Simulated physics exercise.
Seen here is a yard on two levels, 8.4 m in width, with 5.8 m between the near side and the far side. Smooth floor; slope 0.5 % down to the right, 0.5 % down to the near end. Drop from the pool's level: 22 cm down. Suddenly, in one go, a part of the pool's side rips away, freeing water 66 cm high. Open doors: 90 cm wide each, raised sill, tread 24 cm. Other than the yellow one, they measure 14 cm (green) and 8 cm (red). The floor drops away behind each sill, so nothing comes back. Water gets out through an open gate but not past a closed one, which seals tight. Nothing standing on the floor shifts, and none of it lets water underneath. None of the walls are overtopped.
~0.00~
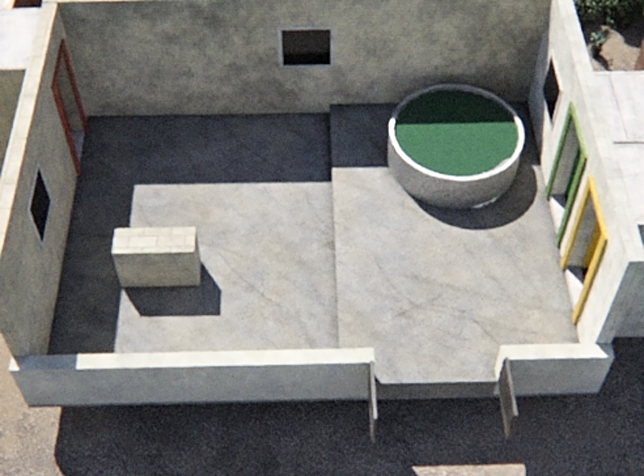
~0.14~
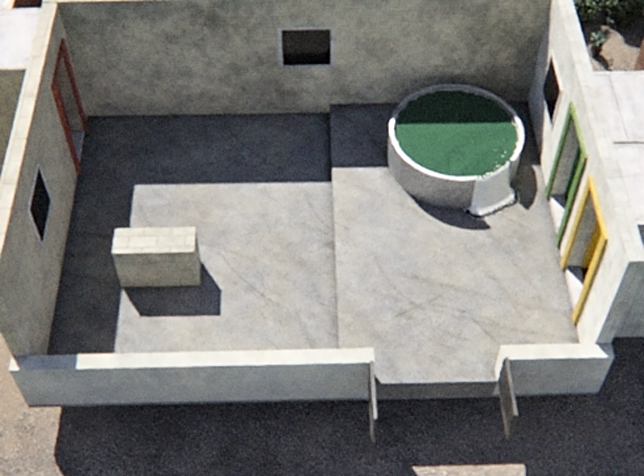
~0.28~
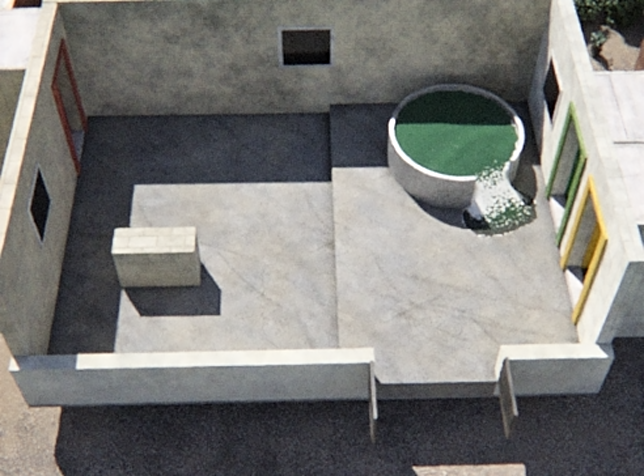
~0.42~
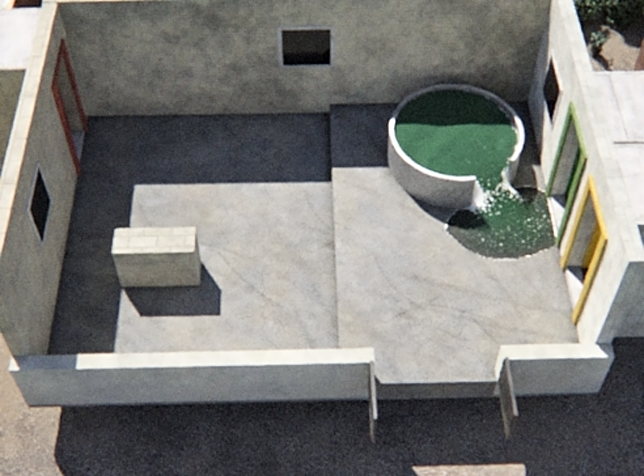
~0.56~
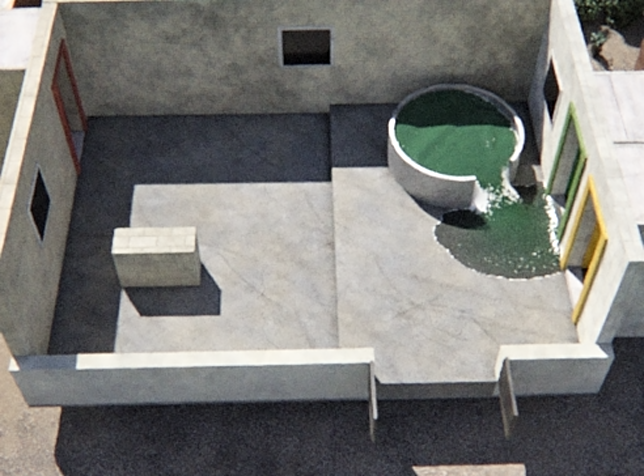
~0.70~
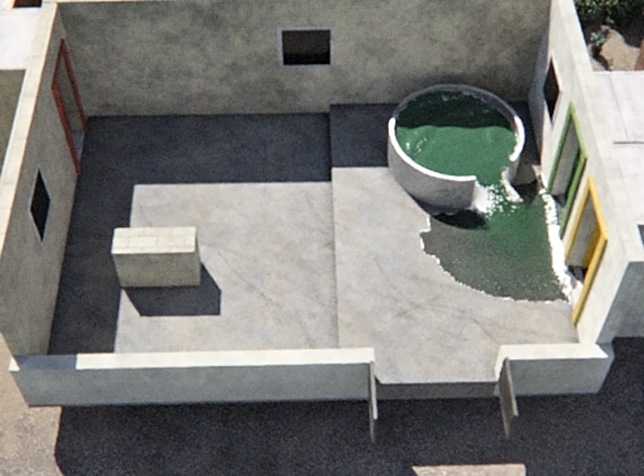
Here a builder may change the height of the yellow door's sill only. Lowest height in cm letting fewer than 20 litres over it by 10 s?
About 14 centimetres.
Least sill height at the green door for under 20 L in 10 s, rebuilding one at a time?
The green door needs around 26 cm.
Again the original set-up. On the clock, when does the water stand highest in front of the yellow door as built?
Near 1.6 seconds.
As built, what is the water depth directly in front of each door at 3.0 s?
The green door has 21 cm, the yellow door 13 cm and the red door 0 cm.
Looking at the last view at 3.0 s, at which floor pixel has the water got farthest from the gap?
The farthest wet point sits near (322, 378) in the last view.
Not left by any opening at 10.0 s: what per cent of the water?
I'd say near 72 per cent is still there.
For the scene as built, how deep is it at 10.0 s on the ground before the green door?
Lab note: Depth approx. 8.5 cm.
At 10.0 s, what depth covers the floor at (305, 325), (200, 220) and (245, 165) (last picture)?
About 2, 2 and 2 cm.
After 1.4 s water covers 15 % of the floor, deepest (44 cm) near (579, 365); 17 cm at the yellow door, 2 litres in over its 13 cm sill.
After 3.0 s water covers 20 % of the floor, deepest (32 cm) near (579, 365); 13 cm at the yellow door, 12 litres in over its 13 cm sill.
After 10.0 s water covers 80 % of the floor, deepest (12 cm) near (579, 365); 10 cm at the yellow door, 27 litres in over its 13 cm sill.
At the yellow door as built, the water arrived by 0.7 s and peaked near 17 cm at 1.6 s.
Run again over the same 10 s with other heights there, 31 litres in over 12.5 cm, 5 litres over 17 cm. The limit of 20 litres is kept from about 14 cm up.
